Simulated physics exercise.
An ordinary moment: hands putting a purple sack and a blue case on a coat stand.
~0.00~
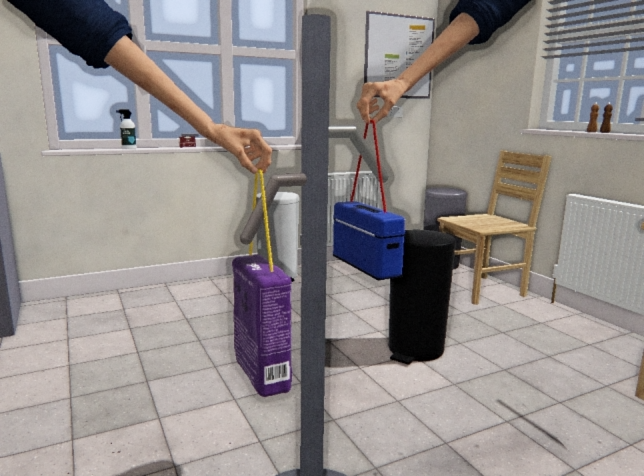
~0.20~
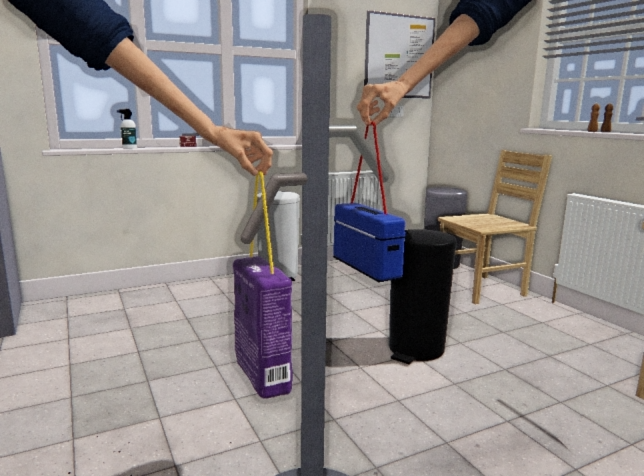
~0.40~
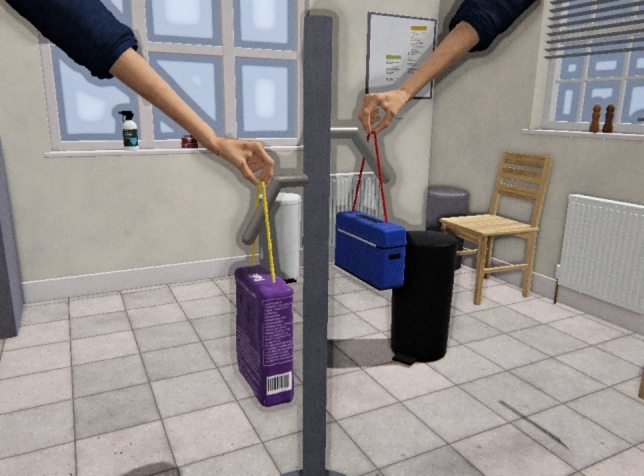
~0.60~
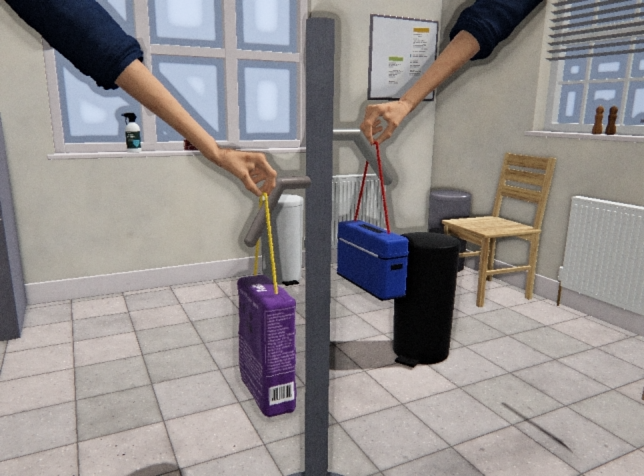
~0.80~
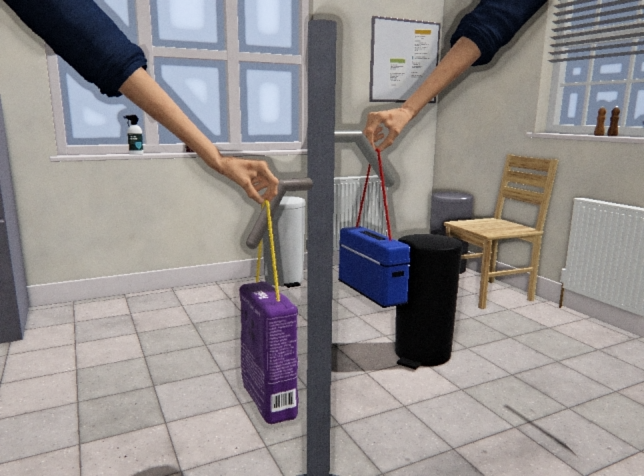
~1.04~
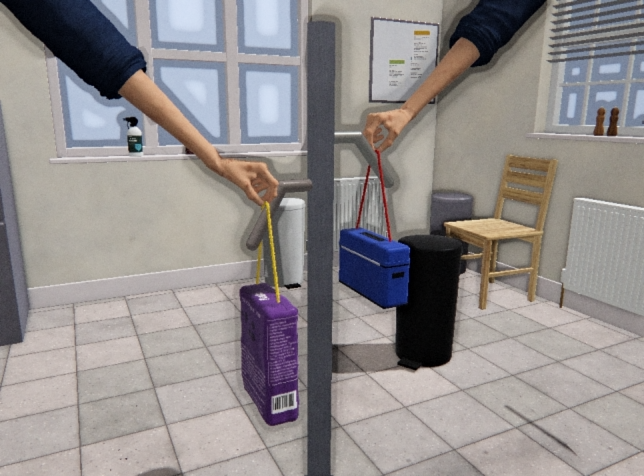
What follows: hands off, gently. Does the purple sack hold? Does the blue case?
The purple sack drops to the floor; the blue case comes down.
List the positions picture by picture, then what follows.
The first frame shows purple sack (261, 323); blue case (366, 238); left peg tip (246, 238); right peg tip (383, 177).
The second frame shows purple sack (262, 325); blue case (367, 239).
The third frame shows purple sack (264, 333); blue case (368, 247).
The fourth frame shows purple sack (266, 343); blue case (370, 257).
The fifth frame shows purple sack (268, 350); blue case (372, 264).
The sixth frame shows purple sack (269, 352); blue case (372, 265); left peg tip (253, 244), sloping steeply down; right peg tip (388, 182), sloping steeply down.
By 1.34 s, purple sack falling near (271, 449); blue case falling near (369, 360).
By 1.64 s, purple sack on the floor; blue case on the floor.
When it is over, purple sack on the floor; blue case on the floor. The purple sack comes down and the blue case slips off its peg.
